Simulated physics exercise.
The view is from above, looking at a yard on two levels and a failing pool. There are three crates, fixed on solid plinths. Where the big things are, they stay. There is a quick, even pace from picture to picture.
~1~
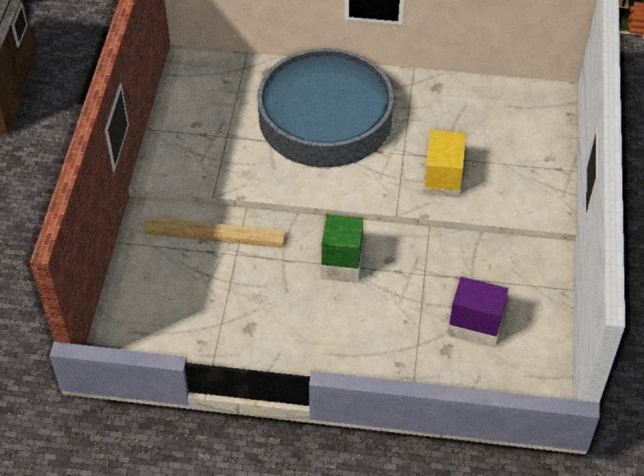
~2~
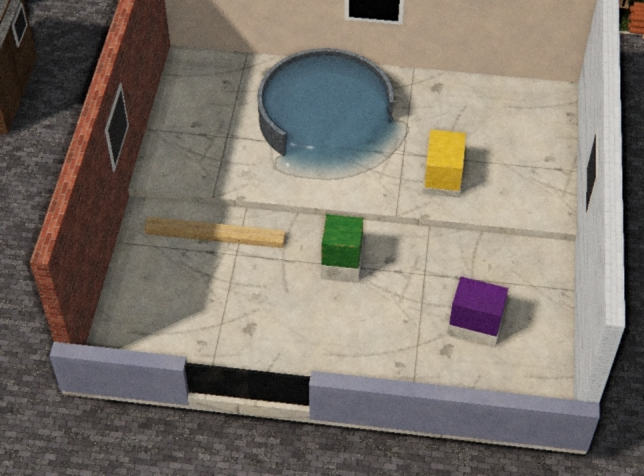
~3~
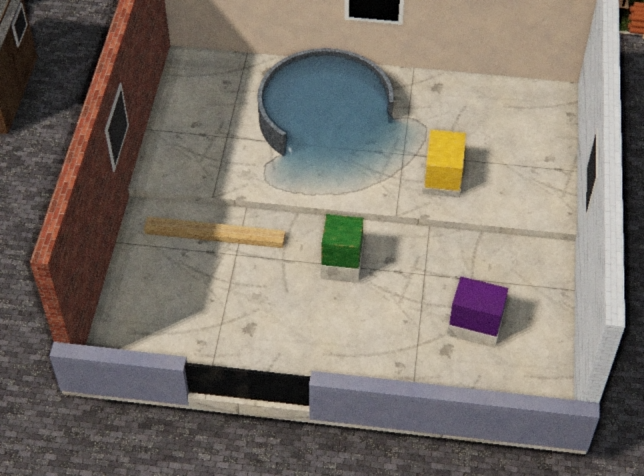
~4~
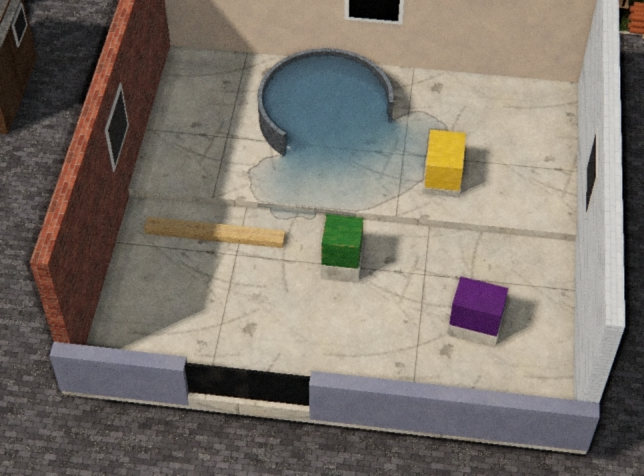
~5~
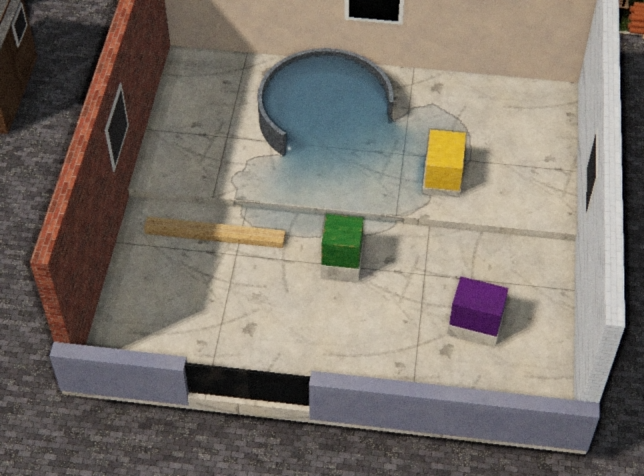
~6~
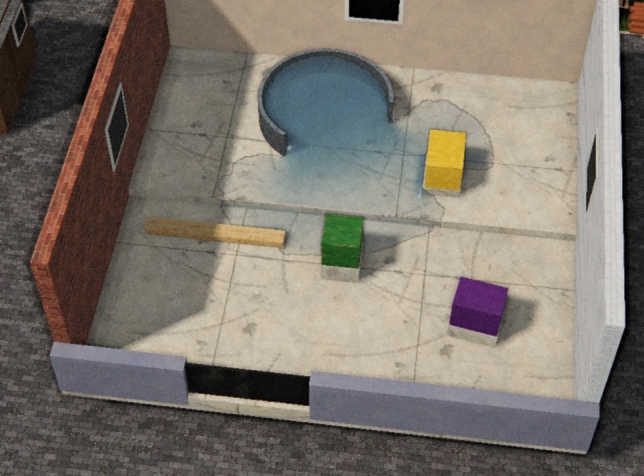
A round pool in a walled yard breaking open at the front, water spreading across the paving around yellow and green crates.
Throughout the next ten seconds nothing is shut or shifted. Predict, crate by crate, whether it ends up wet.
The green crate ends up dry; the yellow crate ends up wet; the purple crate ends up dry.
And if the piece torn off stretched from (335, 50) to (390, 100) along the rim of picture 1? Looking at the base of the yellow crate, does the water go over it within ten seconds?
As far as I can tell, the yellow one stays clear.
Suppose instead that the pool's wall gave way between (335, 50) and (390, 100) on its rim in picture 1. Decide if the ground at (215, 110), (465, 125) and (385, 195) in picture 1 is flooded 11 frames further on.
The first point is unwetted, the second swamped, the third unwetted.
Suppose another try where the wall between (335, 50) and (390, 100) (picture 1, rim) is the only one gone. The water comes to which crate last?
My pick is the crate marked green.
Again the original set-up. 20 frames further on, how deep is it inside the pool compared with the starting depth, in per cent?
Somewhere near 20 %, give or take.
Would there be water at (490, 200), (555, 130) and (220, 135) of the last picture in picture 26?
First spot clear, second spot swamped, third spot clear.
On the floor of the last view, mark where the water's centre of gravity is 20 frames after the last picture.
Close to pixel (375, 240).
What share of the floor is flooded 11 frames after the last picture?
Some 40 per cent.
A moment on, water covers 25 % of the floor; the green crate water round its plinth, the yellow crate water round its plinth, the purple crate not reached.
Next, water covers 40 % of the floor; the green crate water round its plinth, the yellow crate water round its plinth, the purple crate water round its plinth.
Then, water covers 60 % of the floor; the green crate water round its plinth, the yellow crate water round its plinth, the purple crate water round its plinth.
Later, water covers 65 % of the floor; the green crate water round its plinth, the yellow crate water round its plinth, the purple crate water round its plinth.
In the end, water covers 80 % of the floor; the green crate stayed above the water, the yellow crate was topped, the purple crate stayed above the water.
